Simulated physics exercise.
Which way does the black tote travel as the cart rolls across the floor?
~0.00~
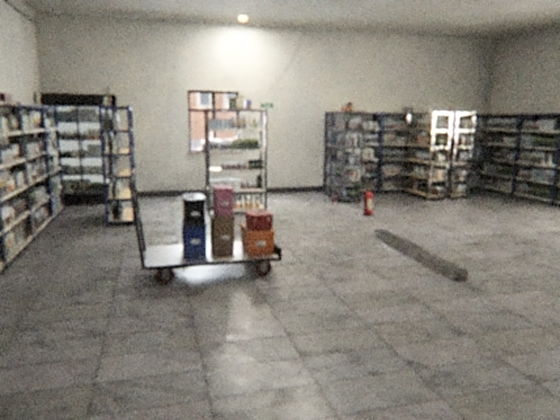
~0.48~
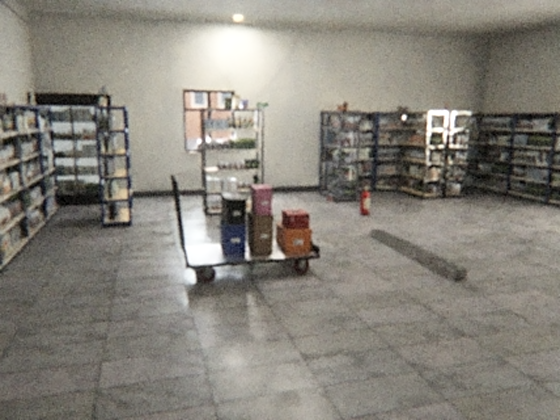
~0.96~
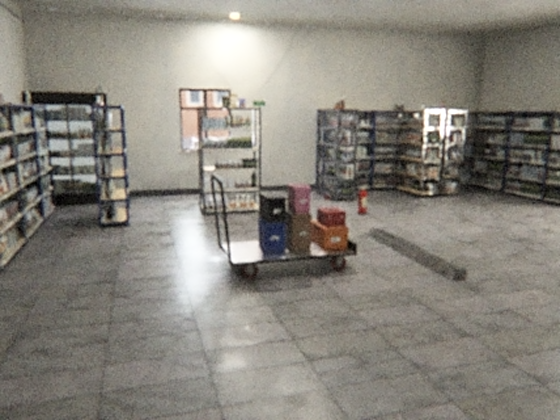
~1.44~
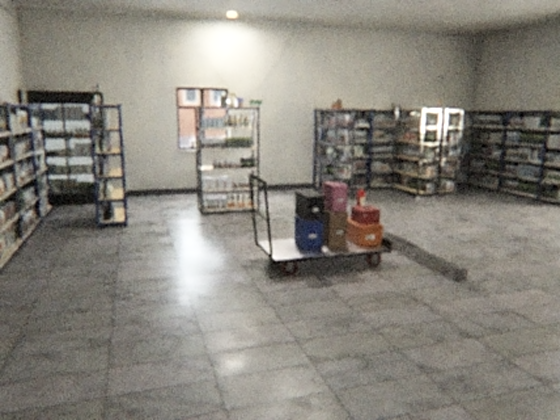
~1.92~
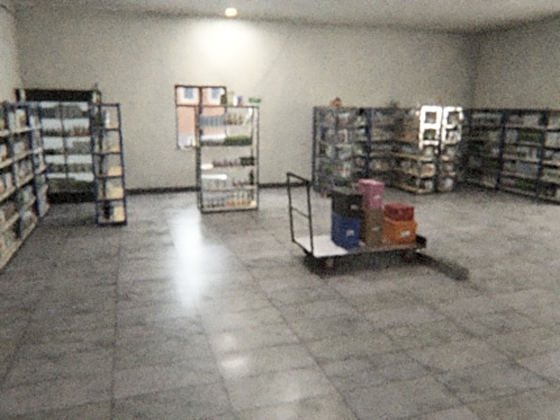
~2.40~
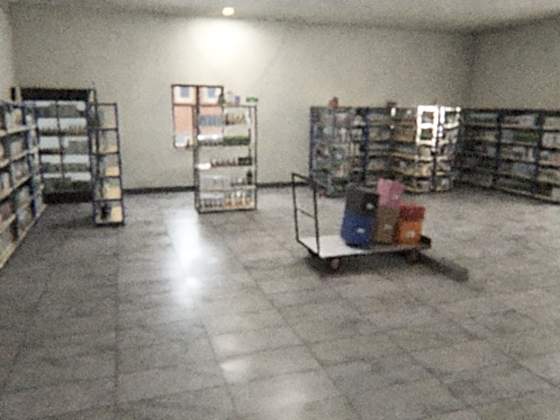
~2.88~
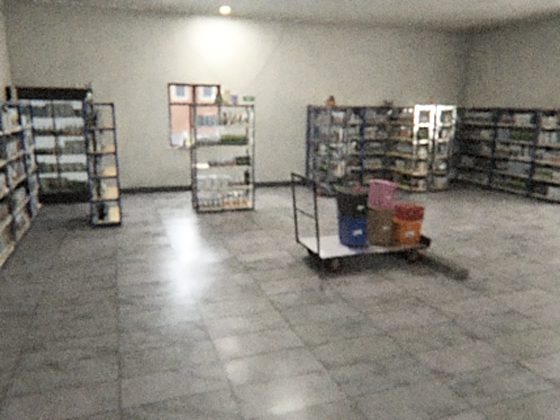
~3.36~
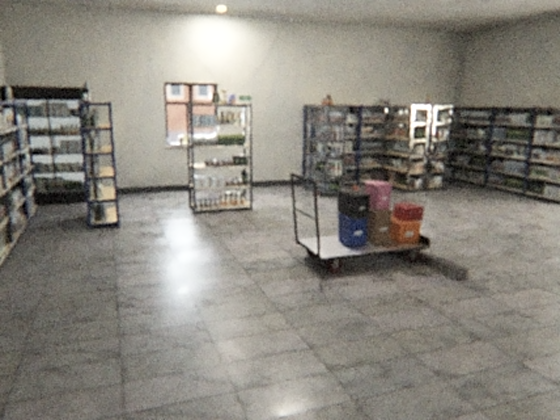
The black tote travels to the right, riding on the cart towards the low kerb.
